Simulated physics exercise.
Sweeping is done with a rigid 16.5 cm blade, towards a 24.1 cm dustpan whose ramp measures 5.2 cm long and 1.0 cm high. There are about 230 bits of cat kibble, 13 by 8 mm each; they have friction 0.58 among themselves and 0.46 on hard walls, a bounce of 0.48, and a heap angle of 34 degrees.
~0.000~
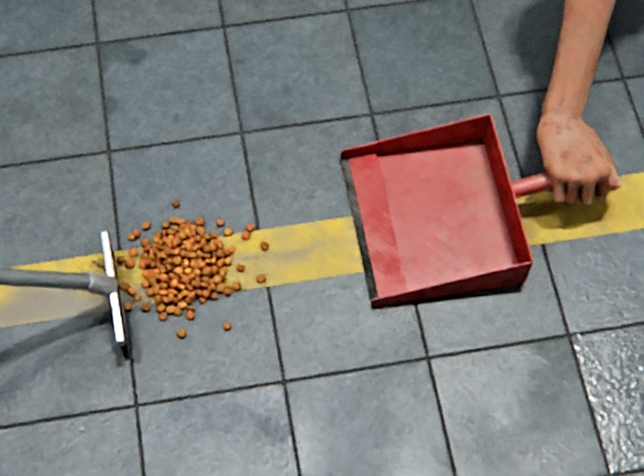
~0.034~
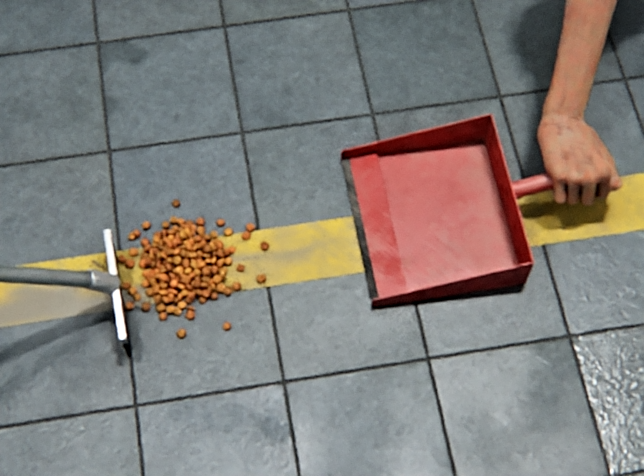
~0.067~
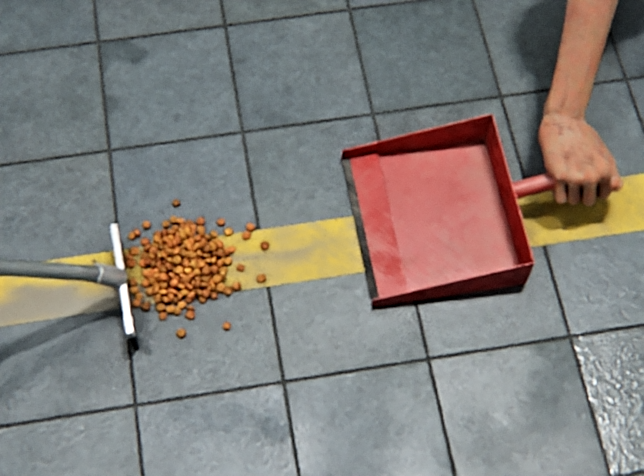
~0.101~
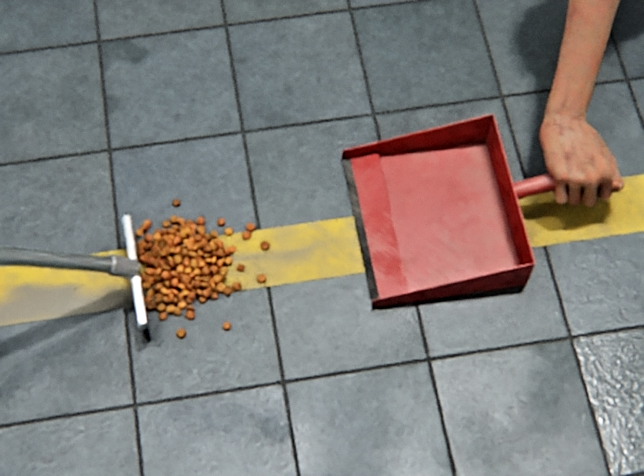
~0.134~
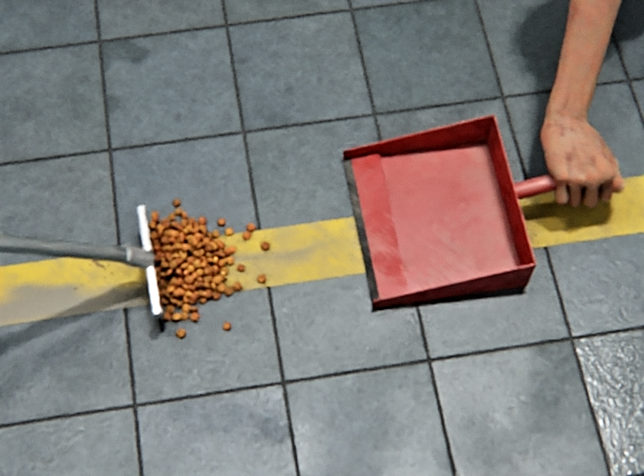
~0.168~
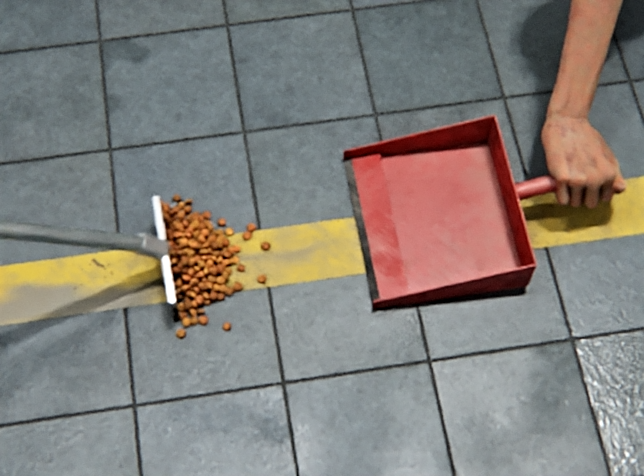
A bare arm reaches in from the upper right, its hand holding the handle of a red dustpan on a grey tiled floor crossed by a yellow stripe, seen from above. A loose heap of orange-brown kibble lies left of the pan, beside a thin white blade on a grey pole. The blade slides rightward into the heap, pushing and bunching the pieces, while the pan stays almost still.
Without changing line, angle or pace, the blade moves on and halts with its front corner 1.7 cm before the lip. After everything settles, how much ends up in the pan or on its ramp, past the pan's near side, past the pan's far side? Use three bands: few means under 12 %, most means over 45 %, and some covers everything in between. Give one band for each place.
Pan: Some, near side: Few, far side: Some.
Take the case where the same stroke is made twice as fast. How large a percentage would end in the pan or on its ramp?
Roughly 40 in a hundred.
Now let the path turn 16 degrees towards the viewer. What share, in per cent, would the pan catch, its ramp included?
55 %.
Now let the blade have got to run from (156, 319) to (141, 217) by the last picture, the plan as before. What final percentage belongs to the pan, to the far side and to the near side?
You'd see pan at 30, far at 25 and near at 0.
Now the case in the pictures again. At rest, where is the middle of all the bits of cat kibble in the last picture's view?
Somewhere near (347, 183) in the last picture.
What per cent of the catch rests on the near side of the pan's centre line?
Roughly 0 per cent.
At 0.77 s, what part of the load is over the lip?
Roughly 25 in a hundred.
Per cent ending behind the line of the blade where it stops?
Roughly 35 in a hundred.
After 0.37 s, middle of the blade 15 cm from the lip; 0 % over the lip, far side 5 %, near side 0 %.
Then, at 0.51 s, middle of the blade 6 cm from the lip; 0 % over the lip, far side 20 %, near side 0 %.
Then, at 0.77 s, middle of the blade 2 cm from the lip; 25 % over the lip, far side 30 %, near side 0 %.
In the end, at 1.2 s, pan 25 %, near side 0 %, far side 30 %, in front of the lip or behind the blade 45 %.
